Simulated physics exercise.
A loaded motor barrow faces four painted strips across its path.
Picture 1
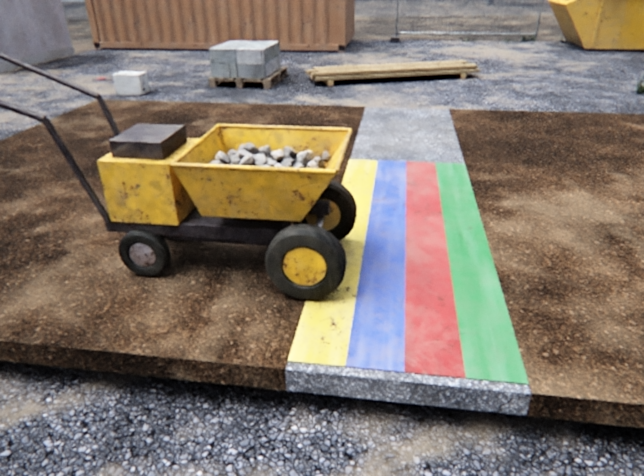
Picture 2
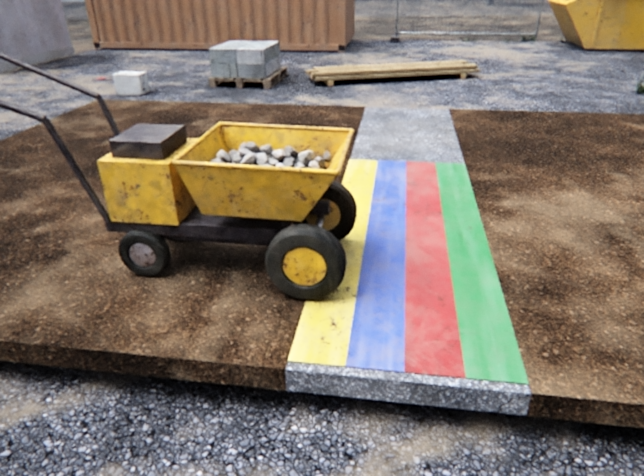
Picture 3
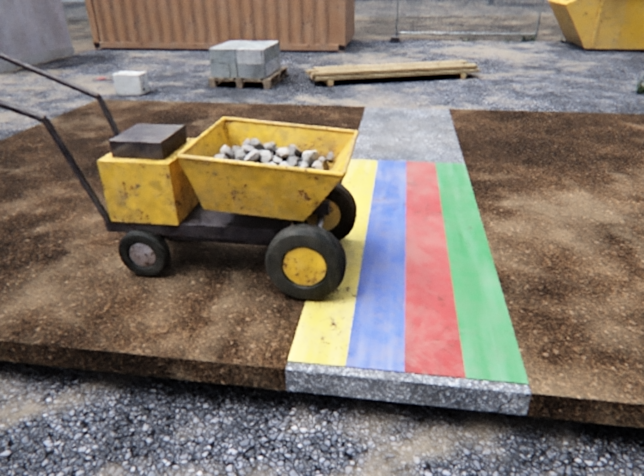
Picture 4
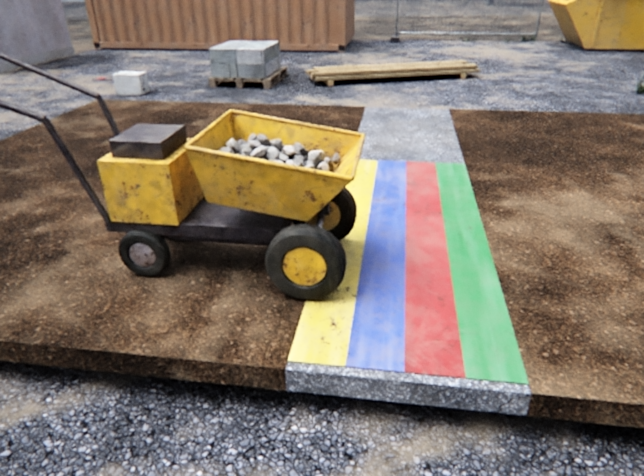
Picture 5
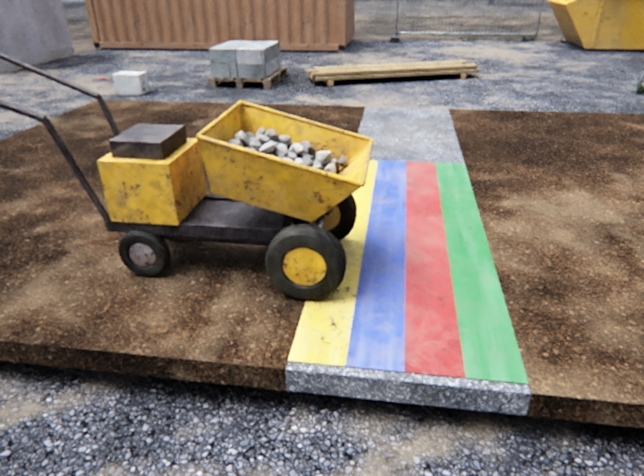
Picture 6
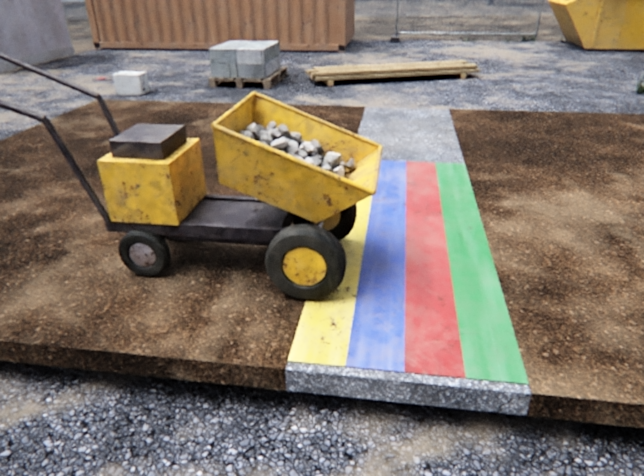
A yellow motor barrow loaded with broken grey stones stands on brown dirt at the left of a gravel yard, seen from slightly above by a still camera. Yellow, blue, red and green strips run side by side in front of it, with pallets and a rusty container behind. The skip tilts gradually forward to the right, its back rising, while the wheels stay put.
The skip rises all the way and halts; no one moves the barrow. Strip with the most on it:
Red strip.
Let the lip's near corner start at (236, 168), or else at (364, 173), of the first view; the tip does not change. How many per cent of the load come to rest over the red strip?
You'd get 10 in a hundred the first time and 30 in a hundred the second.
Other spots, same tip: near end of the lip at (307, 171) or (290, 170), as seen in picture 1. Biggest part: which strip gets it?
Taking them in order, it would be the red strip and then the blue one.
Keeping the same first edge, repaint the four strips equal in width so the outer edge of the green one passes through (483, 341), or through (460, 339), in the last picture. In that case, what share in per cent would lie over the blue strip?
0 and 0 percent, roughly.
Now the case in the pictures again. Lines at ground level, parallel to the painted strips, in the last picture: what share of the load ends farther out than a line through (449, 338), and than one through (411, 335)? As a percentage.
Roughly 50 and 80 percent.
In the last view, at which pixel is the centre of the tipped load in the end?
At about (443, 269), give or take.
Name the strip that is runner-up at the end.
It's the green strip.
Just after the last frame, skip tipped steeply; every one in the skip.
A moment on, skip tipped right over; the larger part in the skip; about a tenth over the red strip; just a few over the green strip.
Further on, skip tipped right over; roughly a quarter in the skip; roughly a third over the red strip; roughly a quarter over the green strip; about a tenth off the paint.
When it is over, skip tipped right over; about a tenth in the skip; not one over the yellow strip; just a few over the blue strip; roughly half over the red strip; roughly a quarter over the green strip; about a tenth off the paint.
